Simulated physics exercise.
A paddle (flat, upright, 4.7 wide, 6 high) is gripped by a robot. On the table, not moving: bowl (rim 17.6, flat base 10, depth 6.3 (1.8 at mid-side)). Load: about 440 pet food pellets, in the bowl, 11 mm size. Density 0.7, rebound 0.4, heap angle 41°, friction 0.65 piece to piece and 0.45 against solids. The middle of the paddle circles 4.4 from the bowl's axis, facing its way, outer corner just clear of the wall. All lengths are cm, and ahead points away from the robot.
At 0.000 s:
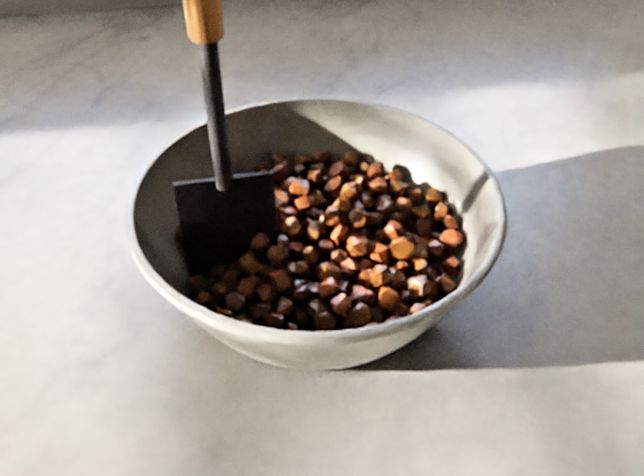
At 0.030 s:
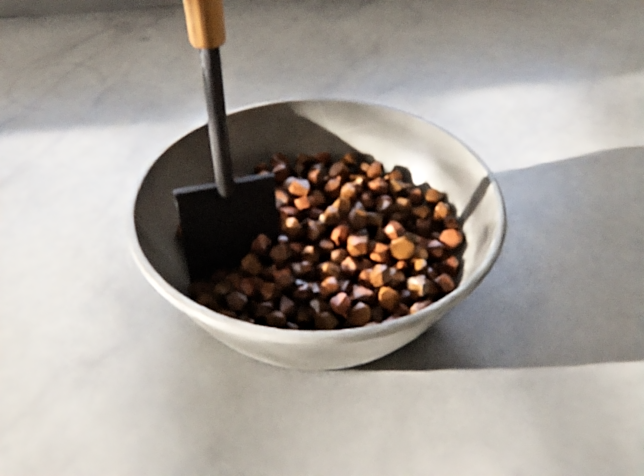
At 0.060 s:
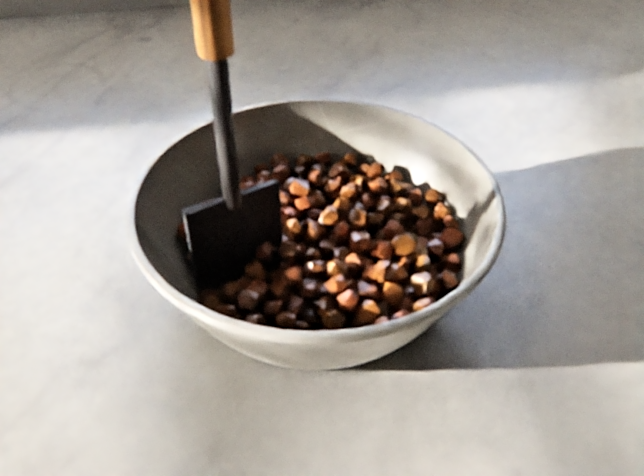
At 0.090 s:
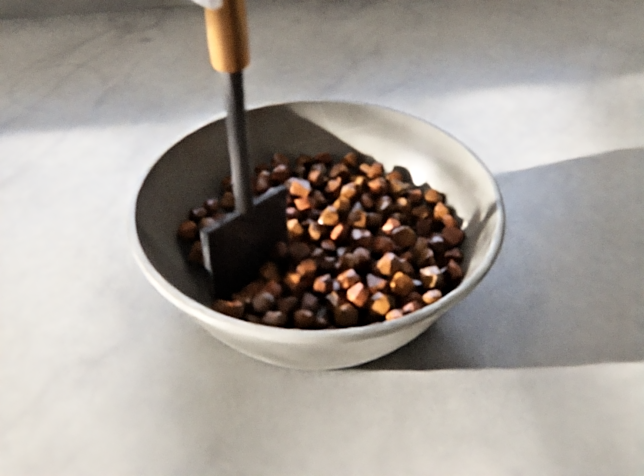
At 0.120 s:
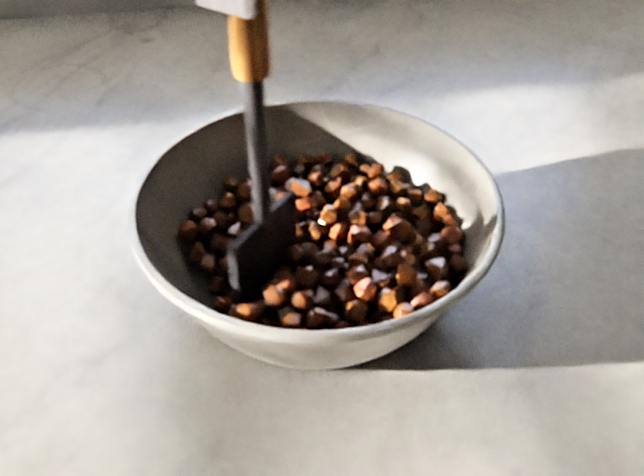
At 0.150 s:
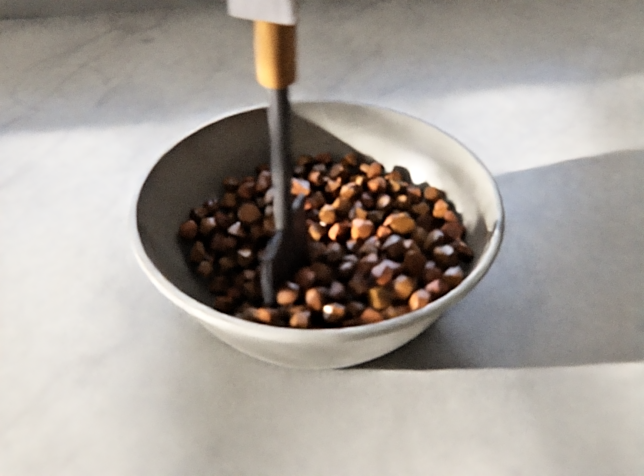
A black paddle with a wooden handle stands at the left side of a pale bowl of brown pellets on a grey table. It sweeps rightward and toward the viewer through the pellets, turning until its blade looks narrow, while pellets shift around it and the bowl stays still.
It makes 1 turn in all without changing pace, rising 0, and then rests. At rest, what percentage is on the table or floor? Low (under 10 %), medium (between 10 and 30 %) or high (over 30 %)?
On the table or floor the share is medium, between 10 and 30 %.
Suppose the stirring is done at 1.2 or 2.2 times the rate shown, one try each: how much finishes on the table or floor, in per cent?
About 25 and 40 per cent.
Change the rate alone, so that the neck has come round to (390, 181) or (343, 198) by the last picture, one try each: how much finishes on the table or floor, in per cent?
About 40 and 30 per cent.
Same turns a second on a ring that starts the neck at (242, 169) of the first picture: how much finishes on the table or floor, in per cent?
Some 15 per cent.
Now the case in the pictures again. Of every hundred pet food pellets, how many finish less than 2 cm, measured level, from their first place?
Some 5 per cent.
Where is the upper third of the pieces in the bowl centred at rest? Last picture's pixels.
Near (270, 287).
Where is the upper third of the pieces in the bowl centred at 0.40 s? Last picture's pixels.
Around (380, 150).
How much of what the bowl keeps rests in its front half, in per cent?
Some 80 per cent.
By 0.40 s, 177° round, highest piece 9 above the table; 413 in the bowl, 11 on the table or floor, 16 in flight or on the tool.
By 0.65 s, 293° round, highest piece 8 above the table; 379 in the bowl, 54 on the table or floor, 7 in flight or on the tool.
By 0.97 s, 0° round, highest piece 7 above the table; 357 in the bowl, 81 on the table or floor, 2 in flight or on the tool.
By 1.67 s, 0° round, highest piece 7 above the table; 357 in the bowl, 83 on the table or floor.
Final count, 357 in the bowl, 83 on the table or floor. That is 19 % on the table or floor.
